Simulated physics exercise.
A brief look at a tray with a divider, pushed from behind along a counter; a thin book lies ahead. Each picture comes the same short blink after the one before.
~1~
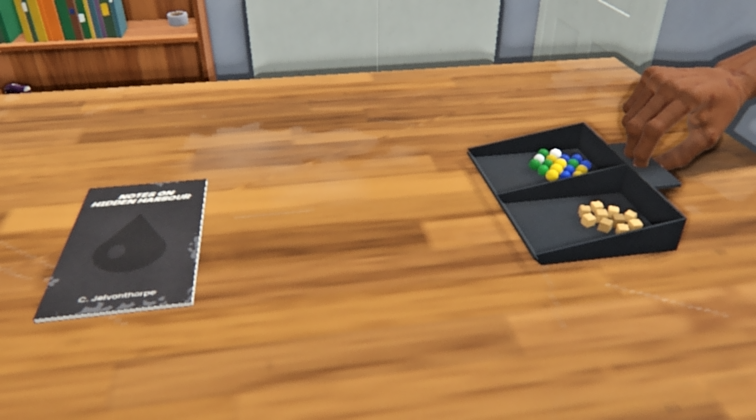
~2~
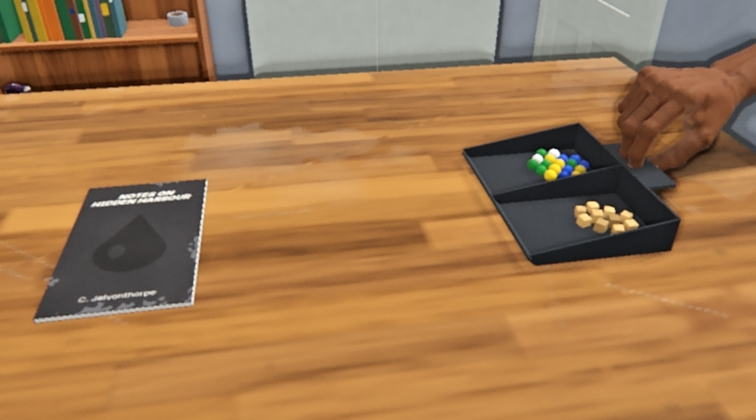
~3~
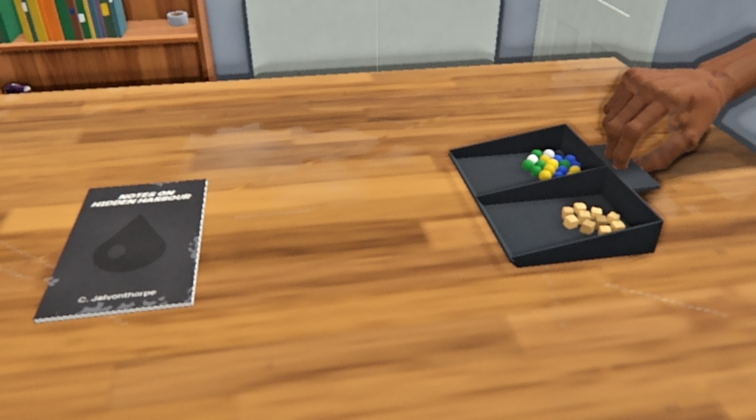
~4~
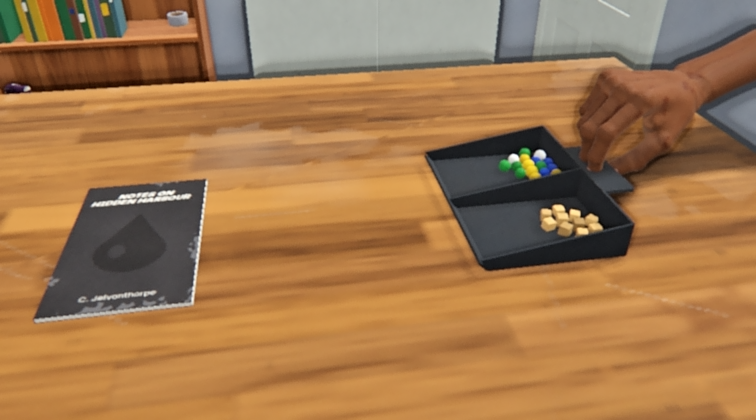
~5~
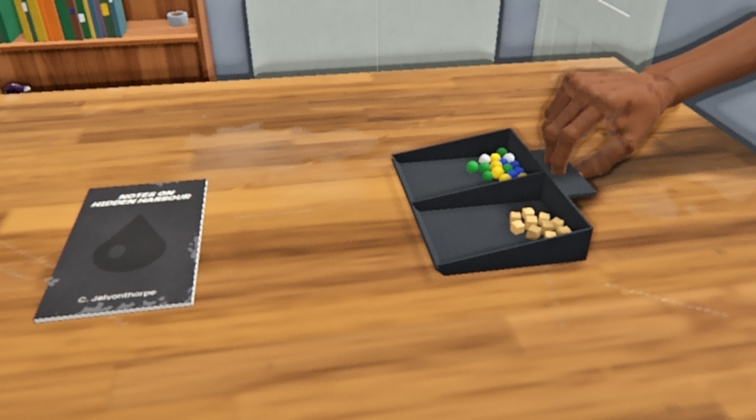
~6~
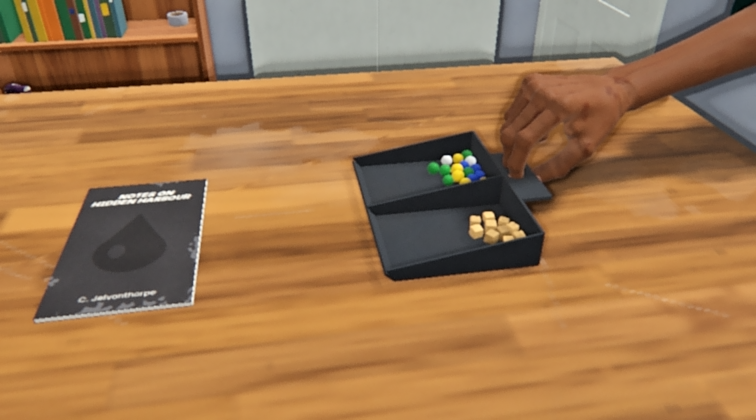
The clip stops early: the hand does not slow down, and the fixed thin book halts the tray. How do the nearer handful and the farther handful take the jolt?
In this case the nearer handful is kept in, and the farther handful sheds part of its load too.
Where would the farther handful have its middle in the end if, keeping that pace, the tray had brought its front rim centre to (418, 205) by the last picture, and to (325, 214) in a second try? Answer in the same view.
First try about (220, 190), second try about (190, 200).
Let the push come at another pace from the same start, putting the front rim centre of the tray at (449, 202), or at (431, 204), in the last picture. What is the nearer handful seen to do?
Case one, it is retained; case two, it is retained.
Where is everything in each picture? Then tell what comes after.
The first frame shows front rim at (496, 198), at rest; thin book at (124, 271); nearer handful at (601, 216), a few small wooden cubes; farther handful at (560, 165), a few round plastic beads.
The second frame shows front rim at (491, 198), hardly any of the way covered; farther handful at (558, 165).
The third frame shows front rim at (475, 200), a small part of the way covered; nearer handful at (584, 218).
The fourth frame shows front rim at (449, 202), about a quarter of the way covered; farther handful at (540, 167).
The fifth frame shows front rim at (411, 206), about a third of the way covered; nearer handful at (547, 228).
The sixth frame shows front rim at (367, 210), about half of the way covered; thin book at (124, 271); nearer handful at (503, 233); farther handful at (468, 173).
Then, 0.10 s past the last view, tray still sliding, front rim near (284, 218); nearer handful all inside; farther handful all inside.
Then, 0.30 s past the last view, tray stopped at the thin book; nearer handful all inside, moved towards the front rim; farther handful all inside, moved towards the front rim.
Then, 0.51 s past the last view, tray stopped at the thin book; nearer handful all inside, moved towards the front rim; farther handful about a third out of the tray.
Finally, tray stopped at the thin book; nearer handful all inside, moved towards the front rim; farther handful about a third out of the tray.
